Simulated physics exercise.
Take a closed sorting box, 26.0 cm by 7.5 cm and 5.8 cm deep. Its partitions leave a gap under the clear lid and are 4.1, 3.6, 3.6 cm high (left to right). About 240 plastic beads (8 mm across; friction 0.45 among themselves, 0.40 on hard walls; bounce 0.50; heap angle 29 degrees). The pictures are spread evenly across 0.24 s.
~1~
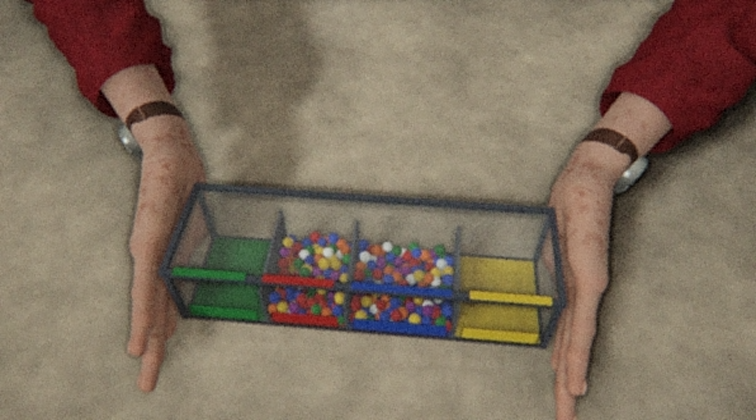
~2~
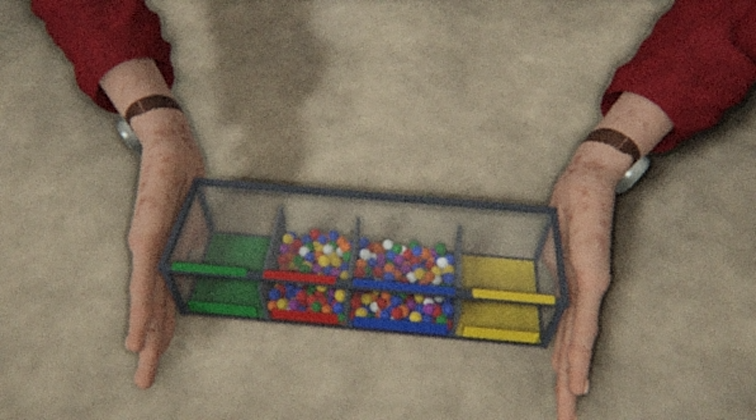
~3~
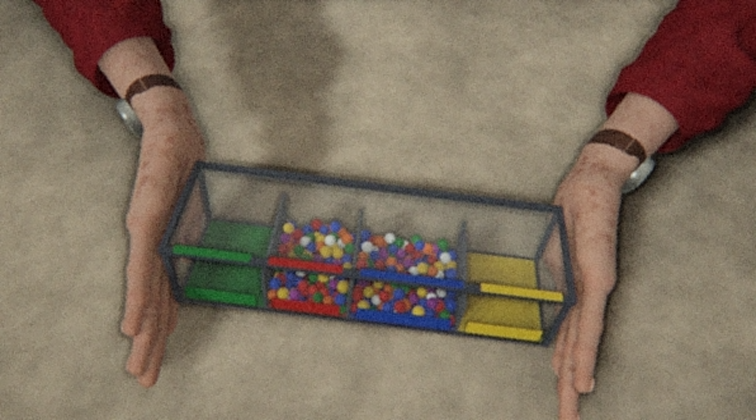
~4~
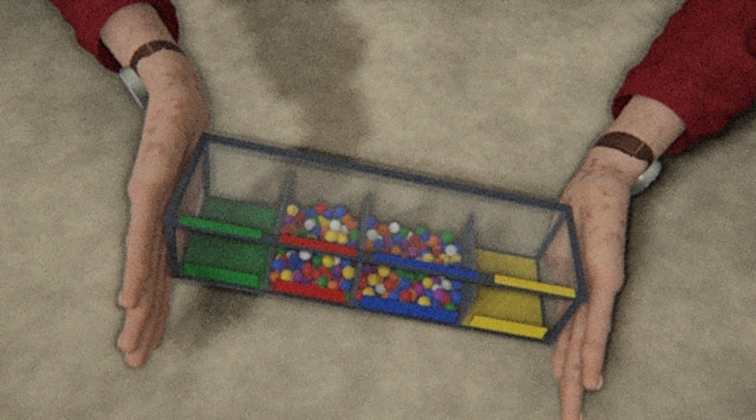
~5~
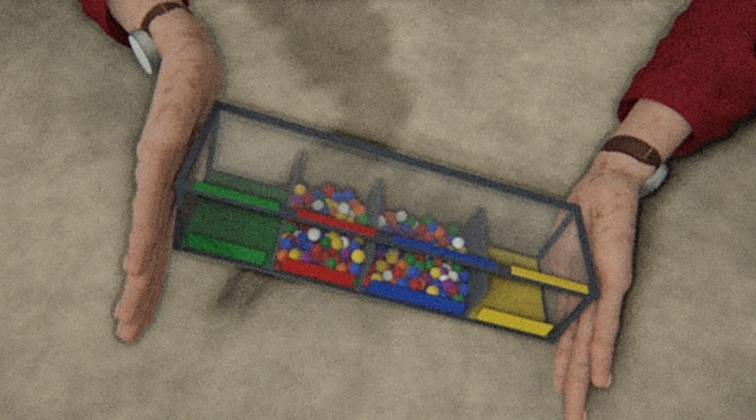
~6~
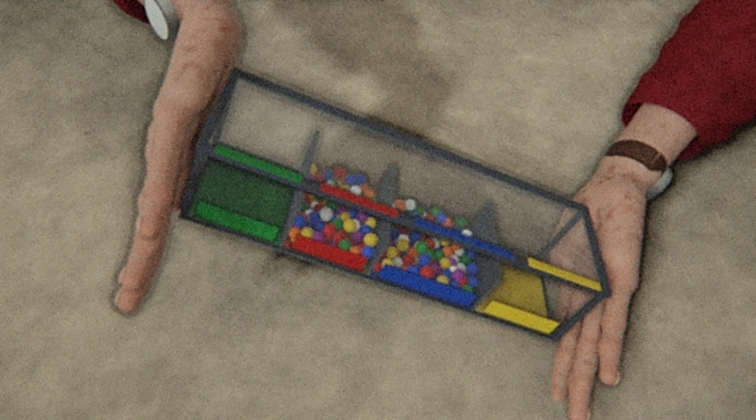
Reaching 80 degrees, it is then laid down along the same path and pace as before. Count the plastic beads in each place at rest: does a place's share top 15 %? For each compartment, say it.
One by one: Red compartment: Beats the threshold. Blue compartment: Beats the threshold. Green compartment: Fails to beat the threshold. Yellow compartment: Beats the threshold.
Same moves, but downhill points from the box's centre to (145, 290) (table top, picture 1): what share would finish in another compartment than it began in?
Around 30 percent of them.
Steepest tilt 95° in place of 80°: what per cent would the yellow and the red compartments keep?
The yellow compartment would hold 50 per cent, the red one 10 per cent.
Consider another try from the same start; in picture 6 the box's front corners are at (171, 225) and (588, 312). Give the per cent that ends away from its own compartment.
Around 30 per cent, it would seem.
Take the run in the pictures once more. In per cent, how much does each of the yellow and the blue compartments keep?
In the yellow compartment 25 percent, in the blue 50 percent.
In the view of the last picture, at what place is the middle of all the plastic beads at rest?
Around (427, 278).
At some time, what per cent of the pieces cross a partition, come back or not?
Roughly 35 %.
Then, 0.53 s after the last picture, tilt 78 degrees; red 35 %, blue 60 %, yellow 5 %.
Then, 0.89 s after the last picture, tilt 31 degrees; red 25 %, blue 50 %, yellow 25 %.
Then, 1.33 s after the last picture, tilt 0 degrees; red 25 %, blue 50 %, yellow 25 %.
In the end, red 25 %, blue 50 %, green 0 %, yellow 25 %.
